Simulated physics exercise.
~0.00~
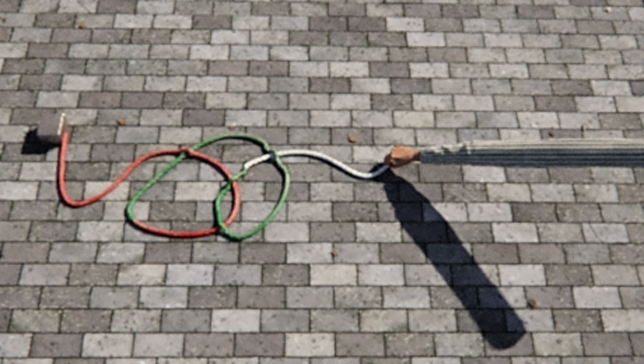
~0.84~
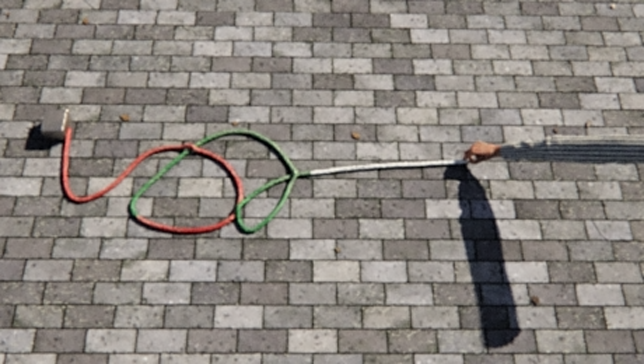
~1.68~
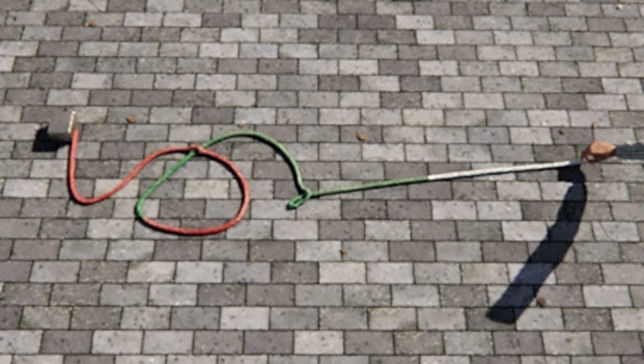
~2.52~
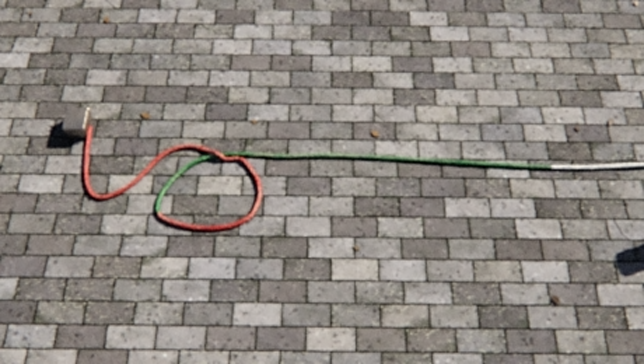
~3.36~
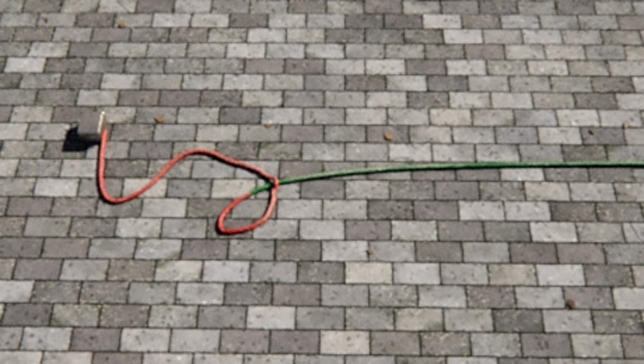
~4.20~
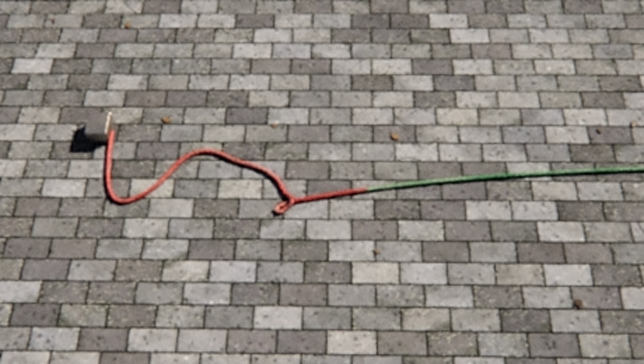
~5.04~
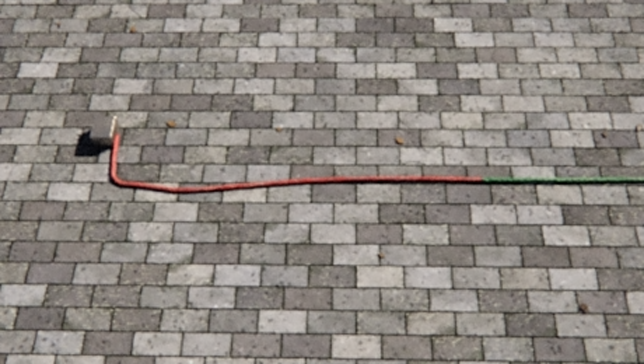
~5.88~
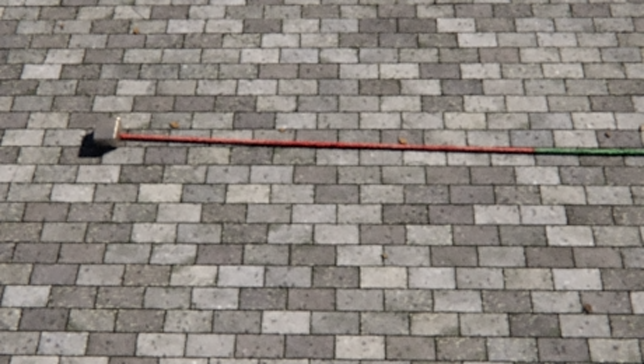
On a grey brick-paved yard, a red, green and white rope lay in loops, its left end held fast, while its right end was drawn away to the right; the loops shrank and slipped out one after another until the rope pulled straight.
